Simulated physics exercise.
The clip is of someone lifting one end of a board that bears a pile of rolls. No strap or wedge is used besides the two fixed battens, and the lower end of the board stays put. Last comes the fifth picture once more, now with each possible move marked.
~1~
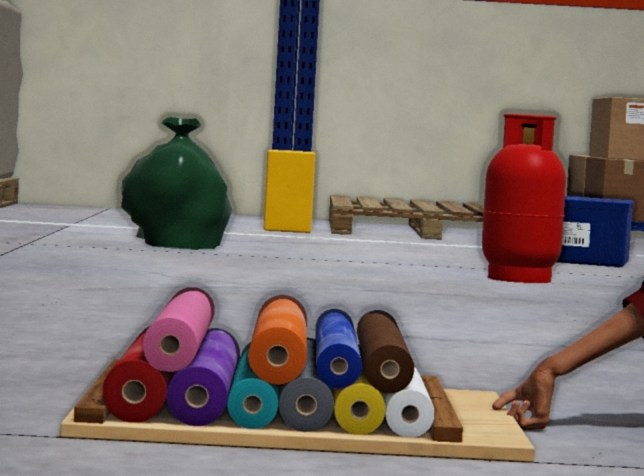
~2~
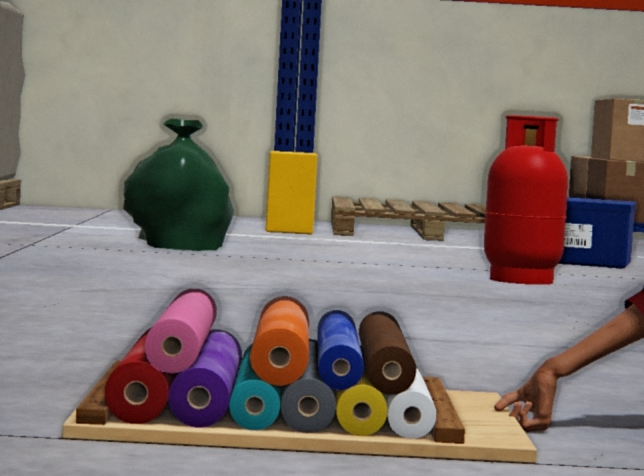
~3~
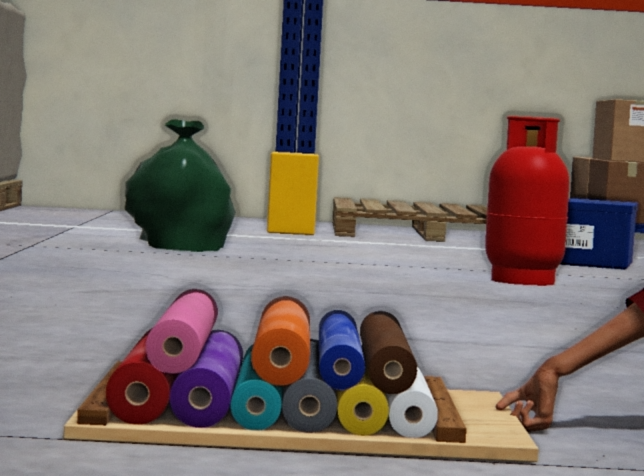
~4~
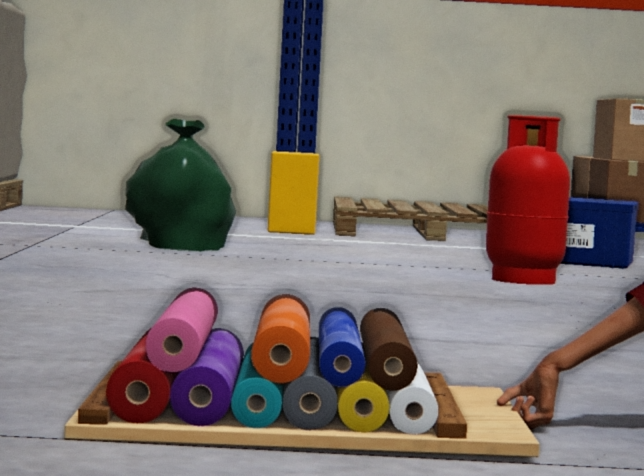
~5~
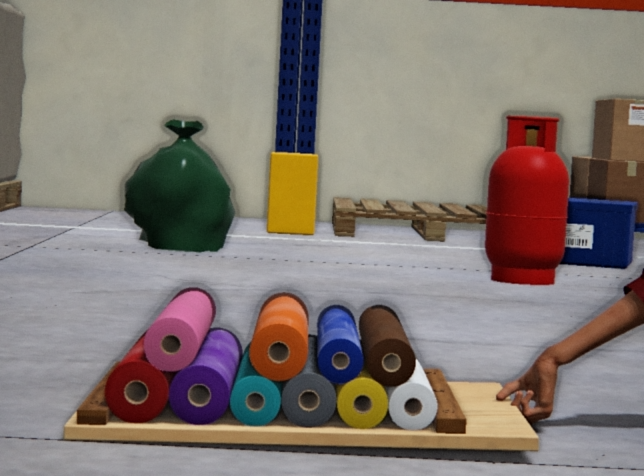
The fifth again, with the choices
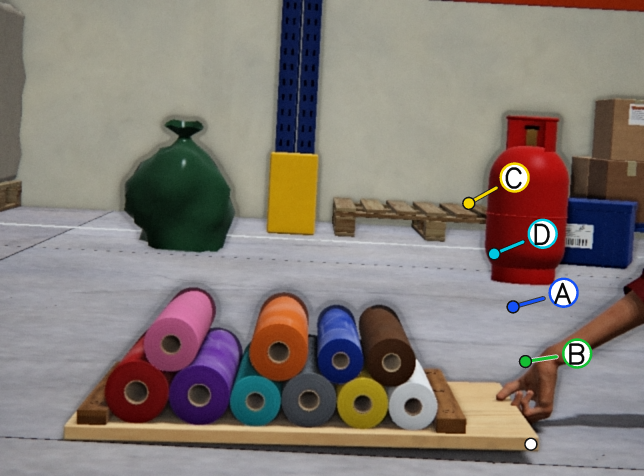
We see a hand gripping the right end of a wooden board stacked with colourful rolls on a grey floor, near a green bag and red gas cylinder. The board and rolls barely move, shifting only very slightly.
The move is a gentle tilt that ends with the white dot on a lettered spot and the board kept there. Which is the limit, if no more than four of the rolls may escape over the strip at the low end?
The highest mark that will do is C.
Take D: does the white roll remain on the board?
The white roll: Yes.
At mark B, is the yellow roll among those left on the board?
Yes.
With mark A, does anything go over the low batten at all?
At A: No.
On the marked copy, A at (513, 307); B at (526, 361); C at (469, 203); D at (494, 254); the white dot at (531, 444).
Taking C. A third of the way, board at 18°.
Two thirds of the way, board at 33°.
When it is over, board at 33°, two over the low batten (orange, pink).
As for the rest, A none over the low batten; B none over the low batten; D none over the low batten.
